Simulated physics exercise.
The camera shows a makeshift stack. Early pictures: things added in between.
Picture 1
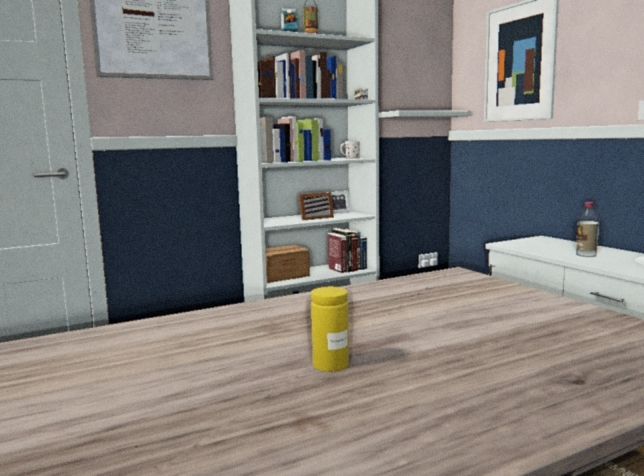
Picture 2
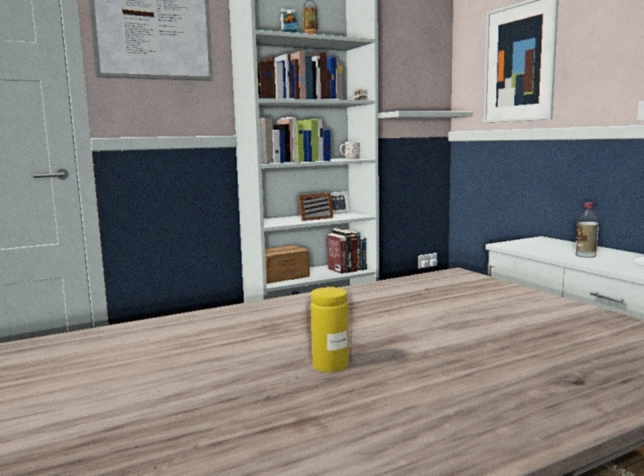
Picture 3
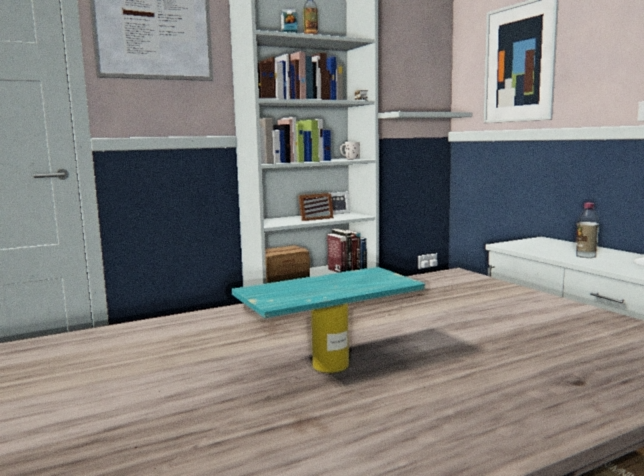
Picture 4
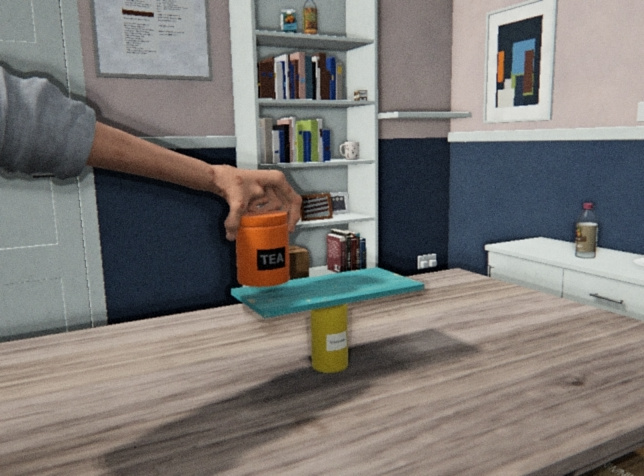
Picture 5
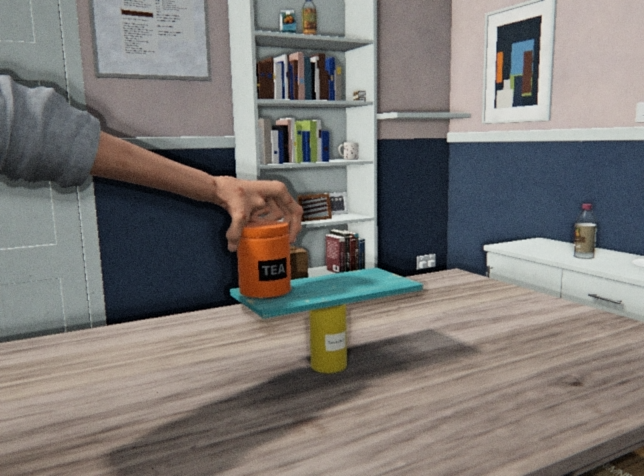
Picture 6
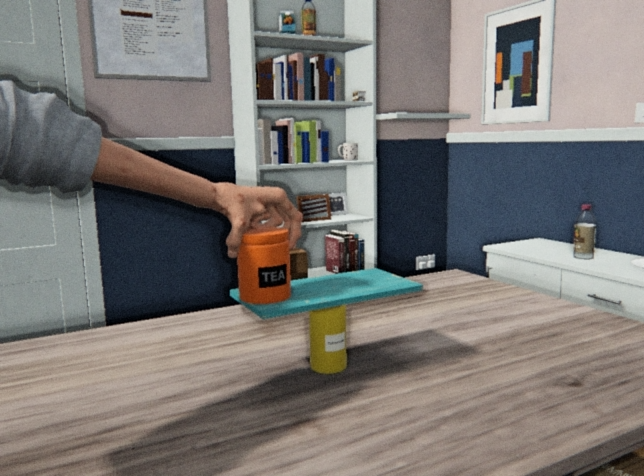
In a room with pink and navy walls, a fixed camera looks slightly down across a wooden table toward a door, a tall bookshelf and a low white cabinet. A yellow jar stands near the table's centre, and a teal board appears balanced across its top. A hand reaches in from the left and lowers an orange tea jar a short way onto the board's left end, keeping hold of it.
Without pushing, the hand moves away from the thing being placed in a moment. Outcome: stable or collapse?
Collapse.
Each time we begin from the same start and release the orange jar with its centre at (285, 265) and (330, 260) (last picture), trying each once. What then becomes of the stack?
On the first try it falls down; on the second try it stays put.
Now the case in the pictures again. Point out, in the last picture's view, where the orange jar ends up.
The object ends up somewhere around (204, 371).
Then, 0.40 s on from there, orange jar now fallen; turquoise board turned 66° from how it was put.
Then, 0.90 s on from there, turquoise board turned 65° from how it was put; yellow jar turned 4° from how it was put.
Then, 1.20 s on from there, turquoise board now fallen; yellow jar turned 74° from how it was put.
In the end, fallen, orange jar, yellow jar and turquoise board. At the end, from the last picture's camera, orange jar near (204, 371). The stack gives way.
